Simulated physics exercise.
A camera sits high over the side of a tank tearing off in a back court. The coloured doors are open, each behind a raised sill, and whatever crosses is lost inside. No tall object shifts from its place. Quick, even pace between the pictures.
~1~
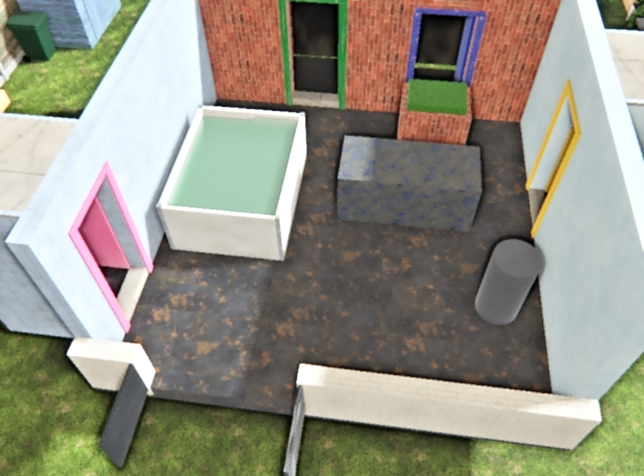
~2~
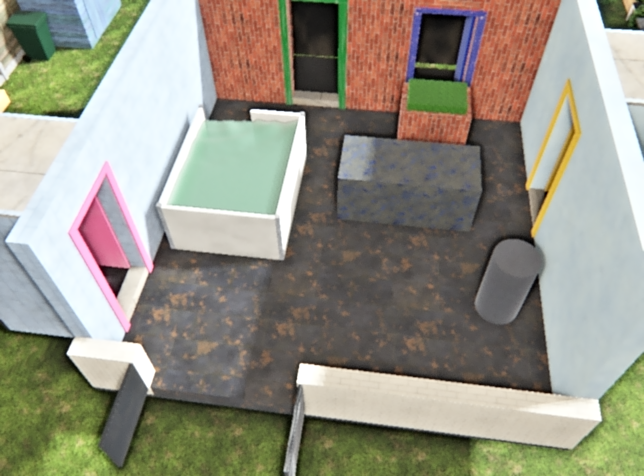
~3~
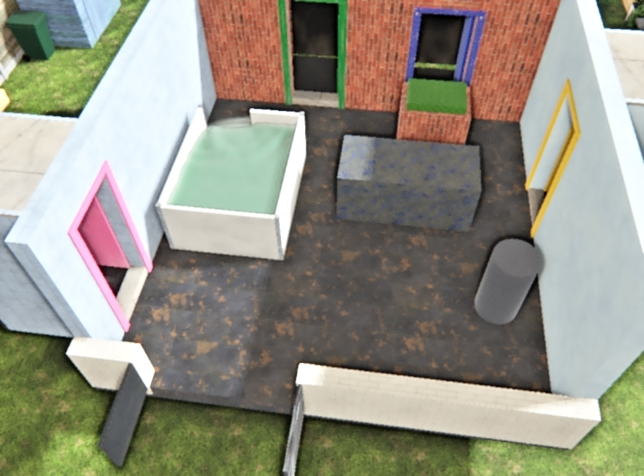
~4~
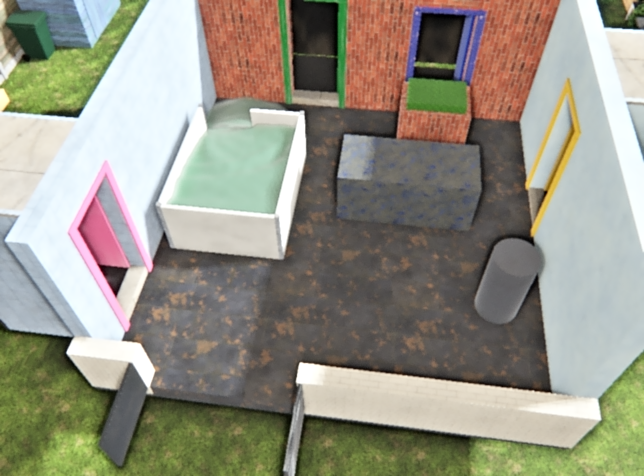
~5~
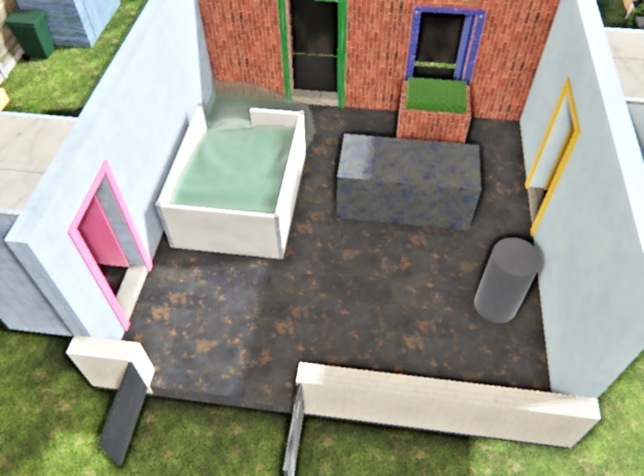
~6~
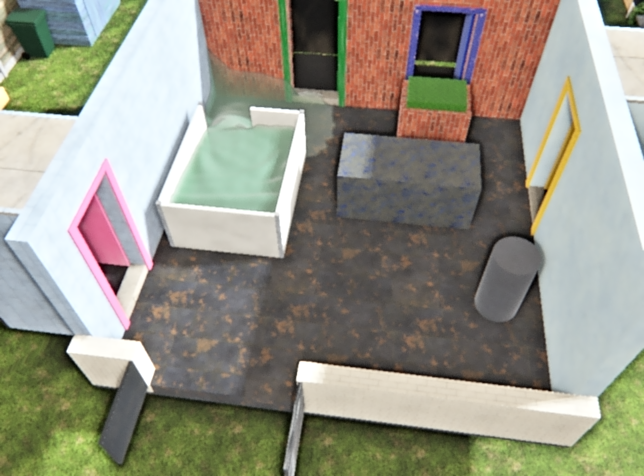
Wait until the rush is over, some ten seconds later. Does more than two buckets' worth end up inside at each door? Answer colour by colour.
The yellow door yes, more than two; the pink door no, two at most; the blue door yes, more than two; the green door yes, more than two.
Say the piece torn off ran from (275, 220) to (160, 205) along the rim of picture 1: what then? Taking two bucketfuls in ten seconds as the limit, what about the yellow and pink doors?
Here's my take: Yellow fails to reach the limit, and pink surpasses the limit too.
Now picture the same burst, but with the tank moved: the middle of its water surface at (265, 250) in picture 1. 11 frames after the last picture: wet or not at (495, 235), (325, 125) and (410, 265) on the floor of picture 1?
In order: Untouched, submerged, untouched.
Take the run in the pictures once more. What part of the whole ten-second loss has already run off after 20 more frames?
My estimate is roughly 15 percent.
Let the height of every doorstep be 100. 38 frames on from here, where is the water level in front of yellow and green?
Some 170 percent, then some 90 percent.
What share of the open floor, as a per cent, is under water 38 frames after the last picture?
Roughly 85 percent, I'd say.
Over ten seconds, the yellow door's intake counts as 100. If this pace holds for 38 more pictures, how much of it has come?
I make it 60 per cent.
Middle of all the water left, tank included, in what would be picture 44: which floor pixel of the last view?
The centre of mass sits at about (333, 187).
A moment on, water covers 15 % of the floor; the yellow door not reached, the pink door not reached, the blue door wet at the sill, nothing in, the green door under two buckets in.
Next, water covers 30 % of the floor; the yellow door not reached, the pink door not reached, the blue door wet at the sill, nothing in, the green door over two buckets in.
Then, water covers 50 % of the floor; the yellow door under two buckets in, the pink door wet at the sill, nothing in, the blue door under two buckets in, the green door over two buckets in.
Later, water covers 85 % of the floor; the yellow door far over two buckets in, the pink door wet at the sill, nothing in, the blue door over two buckets in, the green door far over two buckets in.
In the end, water covers 100 % of the floor; the yellow door far over two buckets in, the pink door wet at the sill, nothing in, the blue door far over two buckets in, the green door far over two buckets in.
